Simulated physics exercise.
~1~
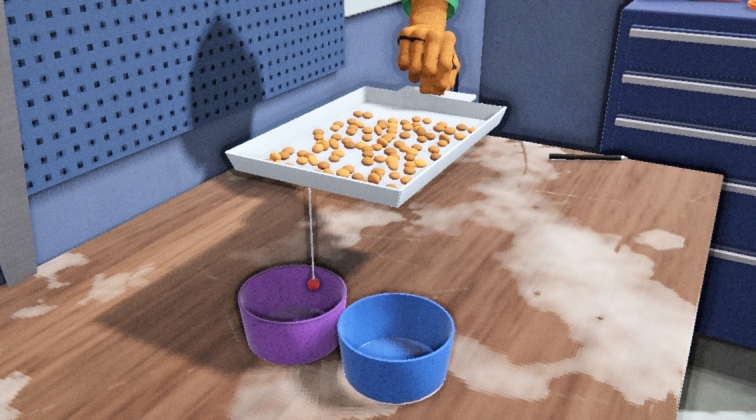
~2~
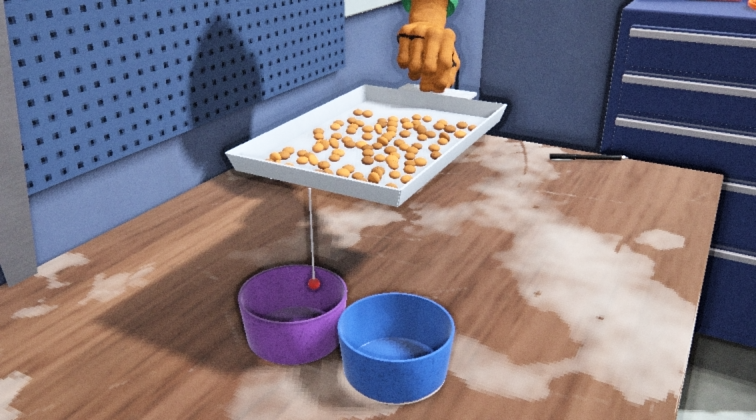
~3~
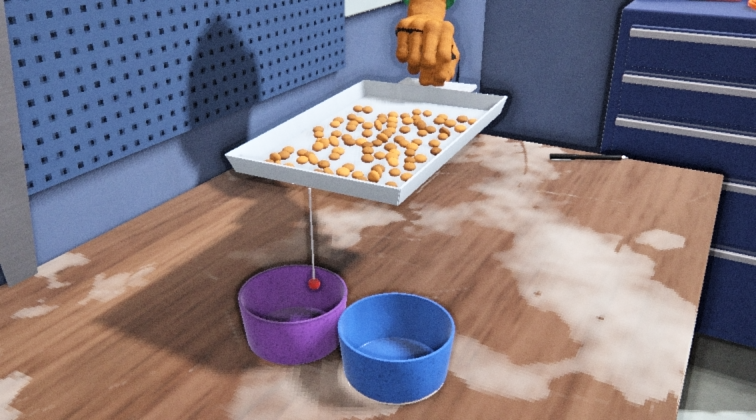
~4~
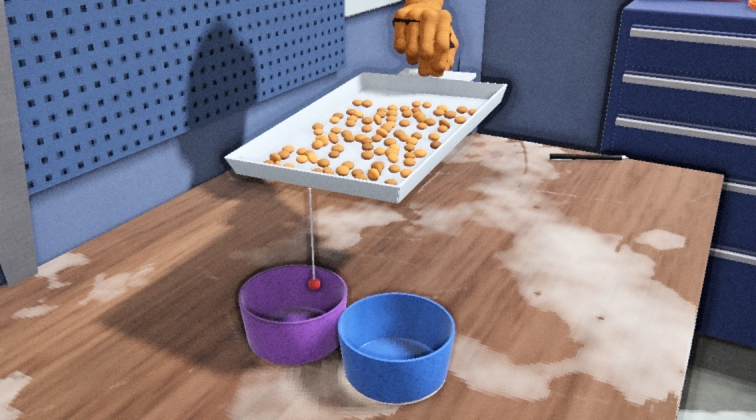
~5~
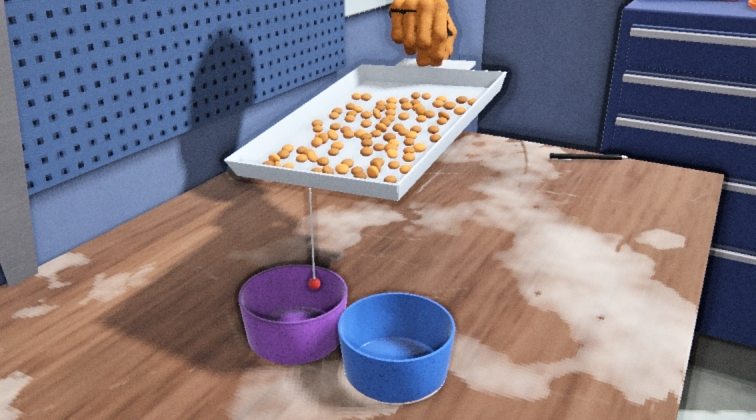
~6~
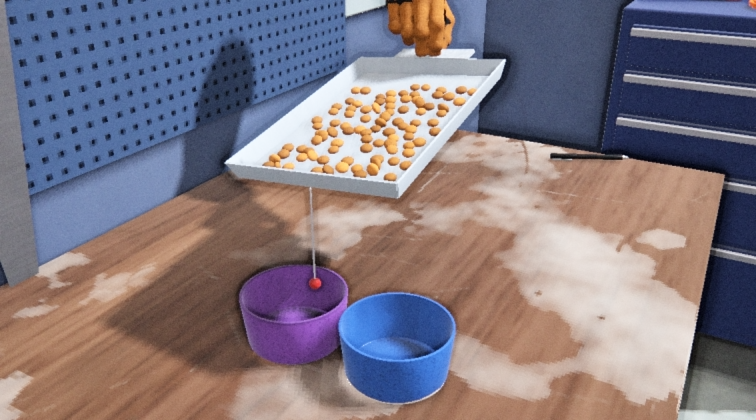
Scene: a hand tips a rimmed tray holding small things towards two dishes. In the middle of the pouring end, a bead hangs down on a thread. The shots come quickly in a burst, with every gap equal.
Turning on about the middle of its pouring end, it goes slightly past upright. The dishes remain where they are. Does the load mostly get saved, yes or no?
No, less than half is saved.
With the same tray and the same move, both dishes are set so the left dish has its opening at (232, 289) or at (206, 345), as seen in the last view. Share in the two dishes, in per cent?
Approximately 100 percent, followed by approximately 0 percent.
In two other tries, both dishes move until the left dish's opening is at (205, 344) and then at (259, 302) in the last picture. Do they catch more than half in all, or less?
Well, it comes to a lesser portion at first and a greater portion after that.
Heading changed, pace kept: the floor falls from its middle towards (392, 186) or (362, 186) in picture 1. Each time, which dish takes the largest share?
At the first place the right one, at the second the right dish.
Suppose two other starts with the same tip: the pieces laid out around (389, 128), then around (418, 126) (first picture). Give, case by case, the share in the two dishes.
Roughly 40 per cent, then 30 per cent.
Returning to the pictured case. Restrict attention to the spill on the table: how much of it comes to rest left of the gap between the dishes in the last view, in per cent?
Left share: Some 100 per cent.
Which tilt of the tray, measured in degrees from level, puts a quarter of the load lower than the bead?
The angle is roughly 85° at that point.
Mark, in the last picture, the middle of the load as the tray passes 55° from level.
Load centre: Approx. (293, 137).
Shortly afterwards, tray tipped steeply; the whole lot on the tray.
Next, tray tipped right over; a little on the tray; near a quarter in the left dish; near half outside both; near a quarter in the air.
Some moments later, tray tipped past a quarter turn; near a third in the left dish; near two thirds outside both.
In the end, tray tipped past a quarter turn; none at all in the right dish; near a third in the left dish; near two thirds outside both.
